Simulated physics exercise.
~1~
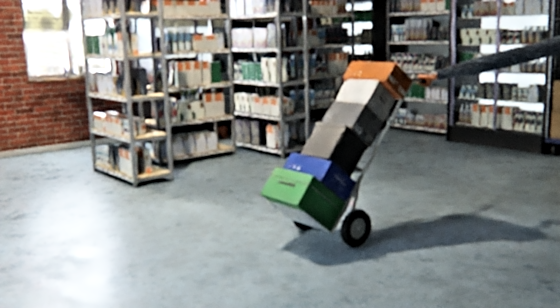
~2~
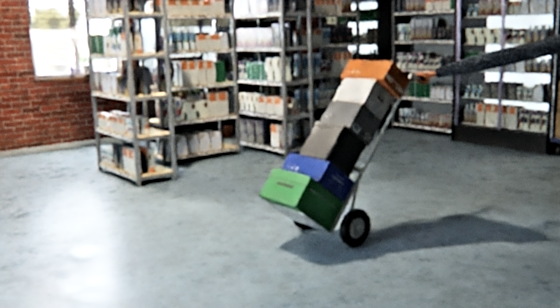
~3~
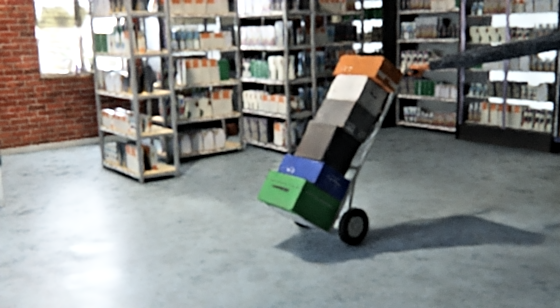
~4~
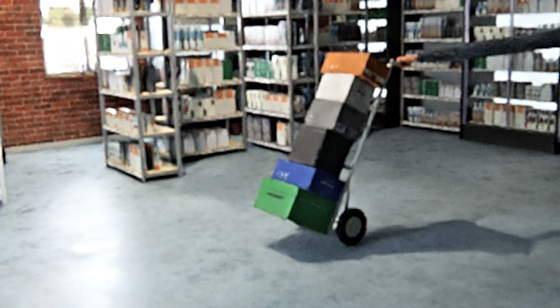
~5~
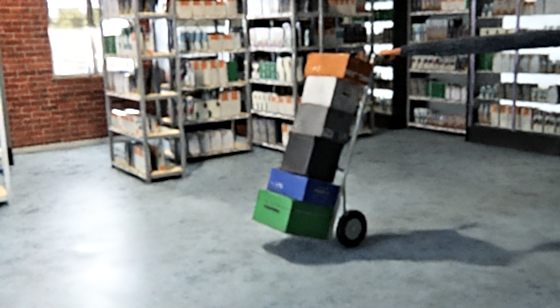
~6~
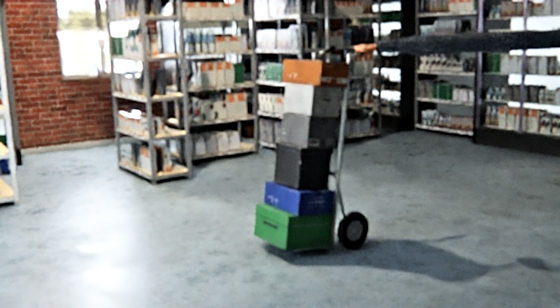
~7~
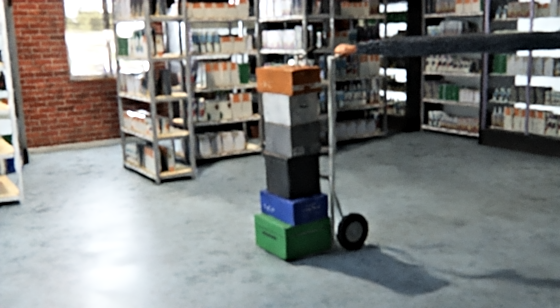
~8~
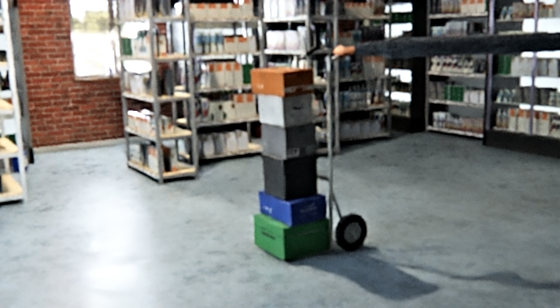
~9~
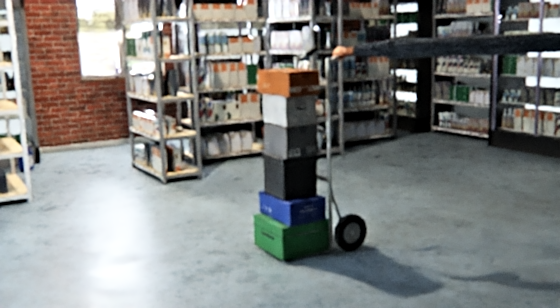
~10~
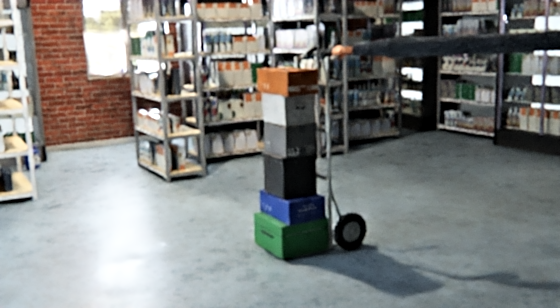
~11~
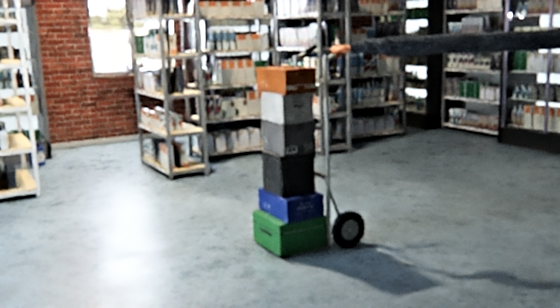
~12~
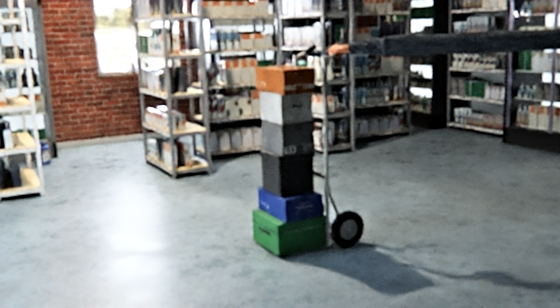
The clip opens on a two-wheeled hand truck tilted back in a storeroom with a brick wall and stocked shelves, carrying a leaning stack of boxes. An arm reaching in from the right grips it near the top, above an orange box, a white one, a grey one, a black one, a blue one and a green one. After a brief hold, the arm swings the truck upright, and the stack turns leftward with it. The green box at the bottom settles low as the truck comes to a stop. The upper boxes shift very slightly, then stay still. The stack ends standing upright, with the hand still at the truck.
